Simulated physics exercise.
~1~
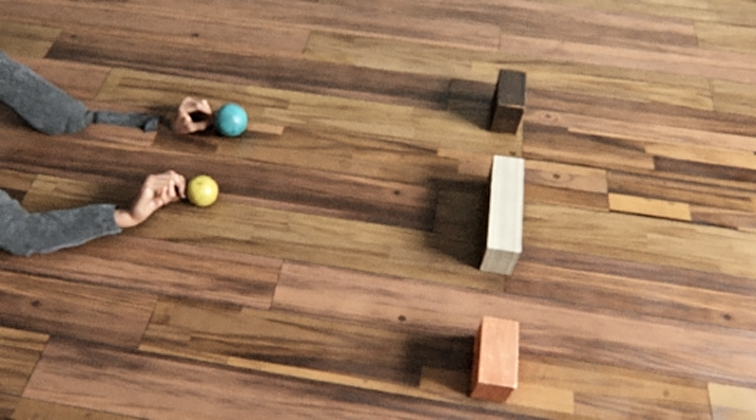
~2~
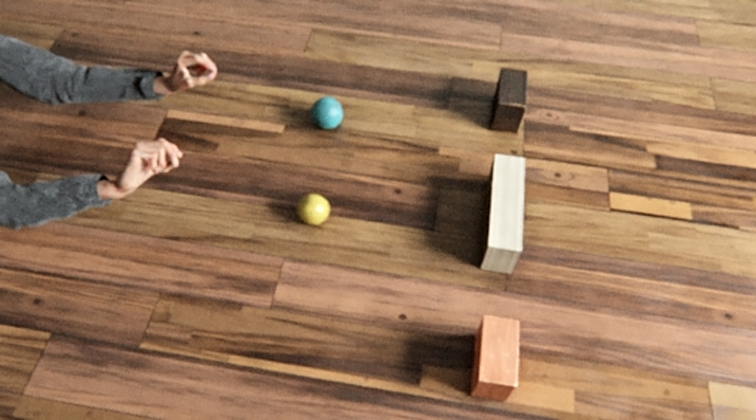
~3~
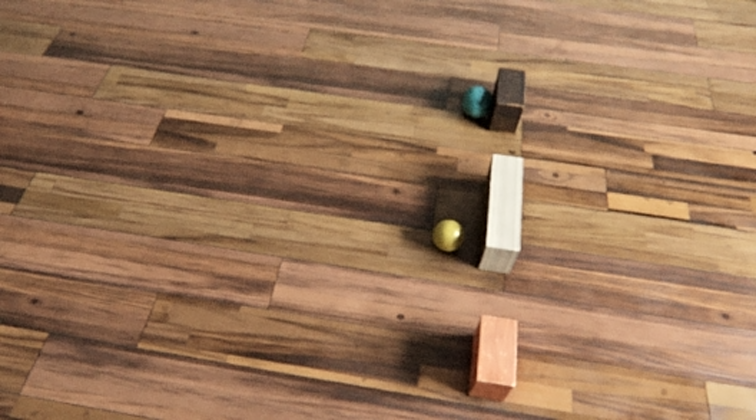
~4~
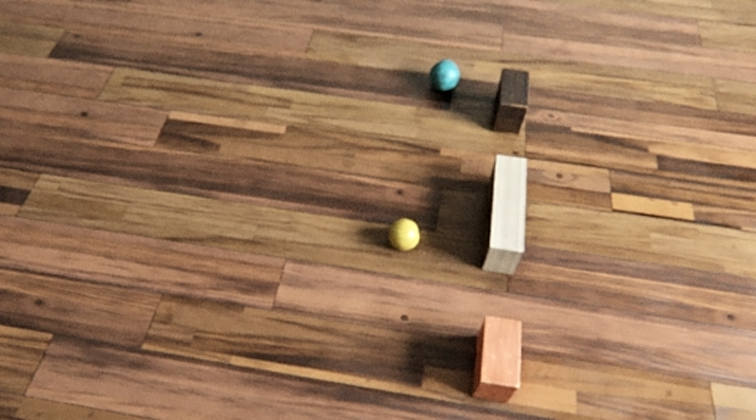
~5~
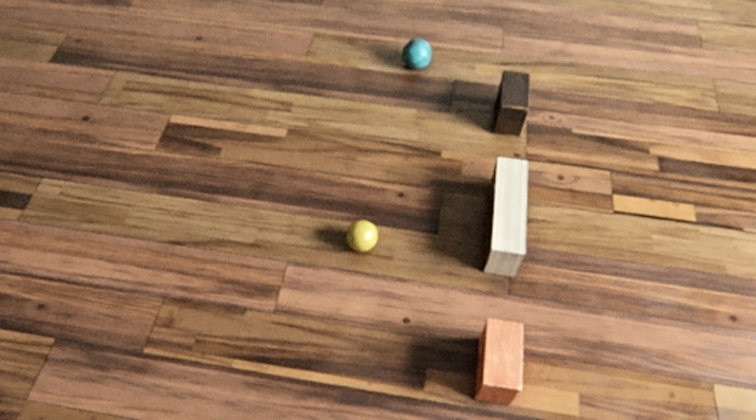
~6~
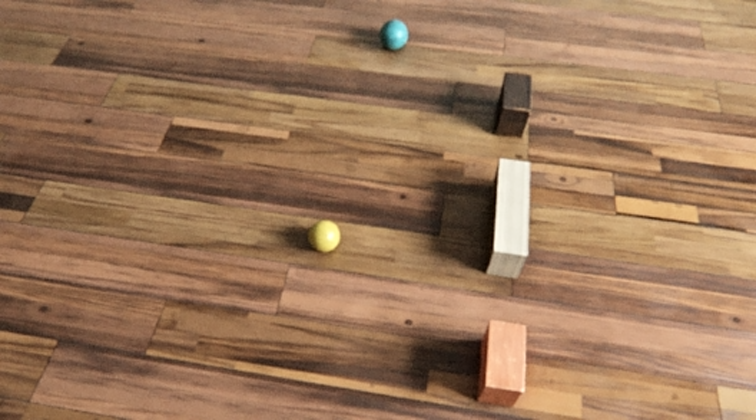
A turquoise ball and a yellow ball start at the left of a wooden floor, each at the fingertips of a hand in a grey sleeve. The hands release them and draw back as both roll right toward a row of three upright blocks, one dark, one pale and one orange. The turquoise ball reaches the dark block while the yellow one nears the pale block. Both then come back leftward, the turquoise ball angling up and the yellow one rolling nearly straight. Neither gets through a gap, and the blocks stay standing in place.
